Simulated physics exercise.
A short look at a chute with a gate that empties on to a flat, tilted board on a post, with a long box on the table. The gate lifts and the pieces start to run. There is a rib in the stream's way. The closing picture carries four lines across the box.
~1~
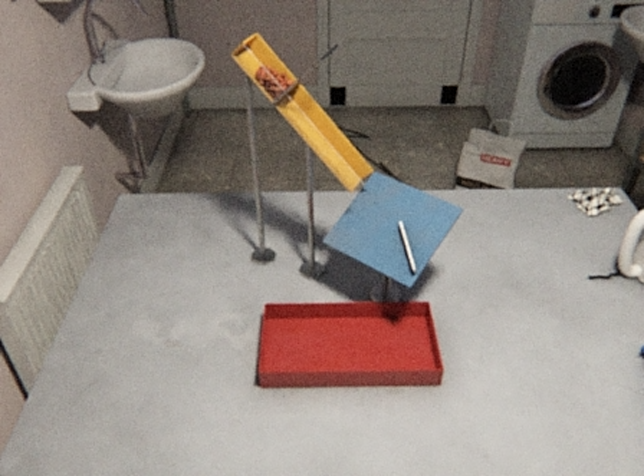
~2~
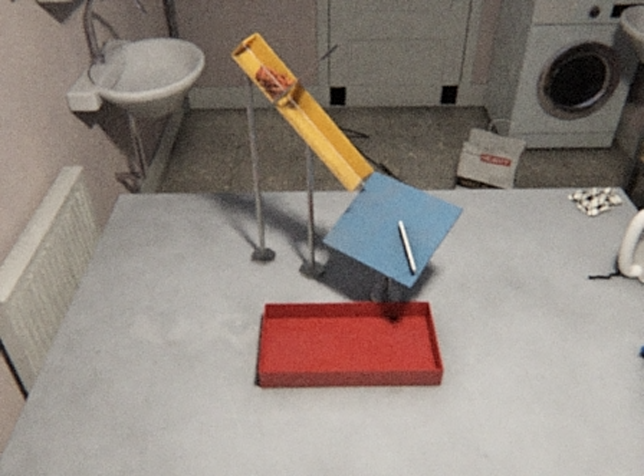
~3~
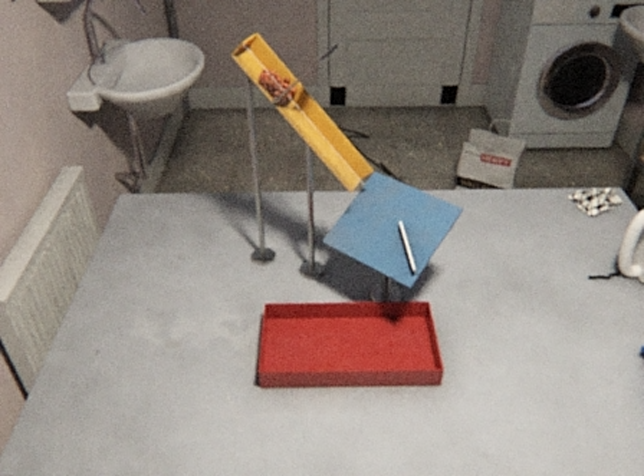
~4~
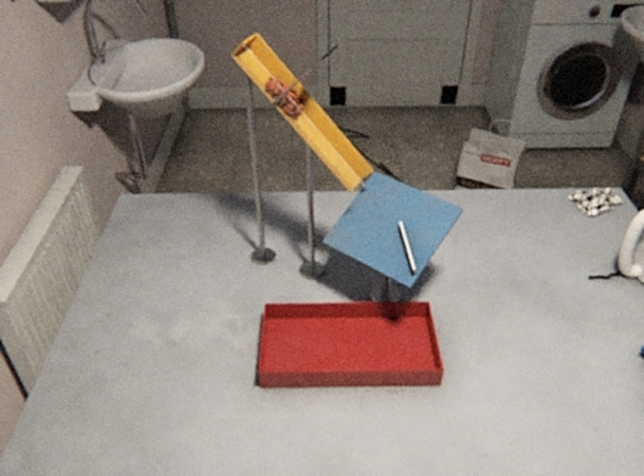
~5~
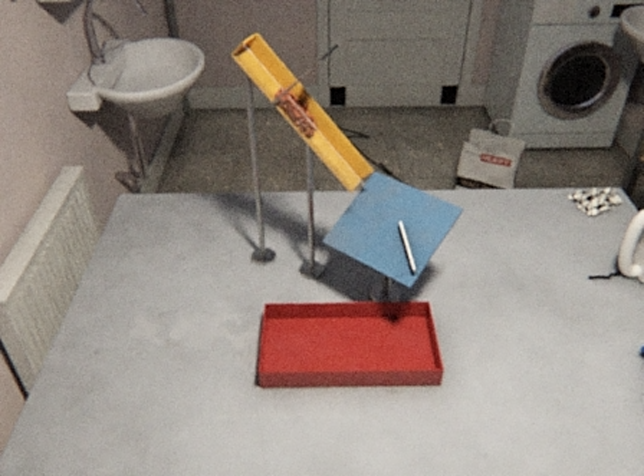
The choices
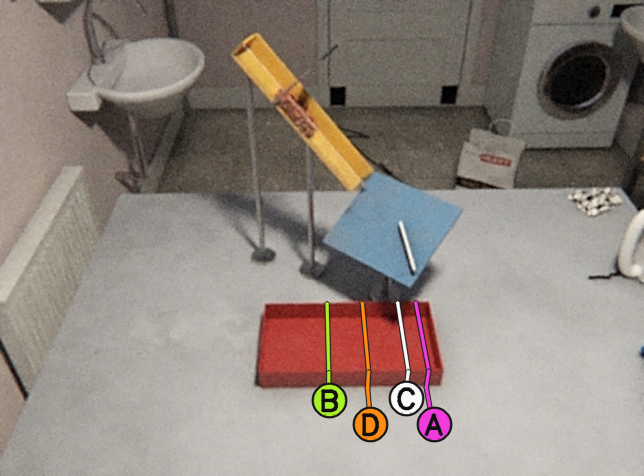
To begin with, a clump of small reddish-brown pieces sits near the top of a sloping yellow chute, above a tilted blue board and an empty red box on a grey table. The pieces then start sliding down the chute toward the right, spreading into a longer streak partway along it.
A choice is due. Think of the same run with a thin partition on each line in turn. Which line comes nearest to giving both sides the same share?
D.
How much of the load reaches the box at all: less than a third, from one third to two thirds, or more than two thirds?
It is more than two thirds.
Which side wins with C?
More lands on the left.
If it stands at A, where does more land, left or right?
Left.
On the marked copy, line A crosses the front rim at (428, 370); line B crosses the front rim at (328, 371); line C crosses the front rim at (408, 370); line D crosses the front rim at (368, 371).
For line A, of what is caught, nearly all on the left of the divider, a stray few on the right.
For line B, of what is caught, a small part on the left of the divider, most on the right.
For line C, of what is caught, nearly all on the left of the divider, a small part on the right.
For line D, of what is caught, about half on the left of the divider, about half on the right.
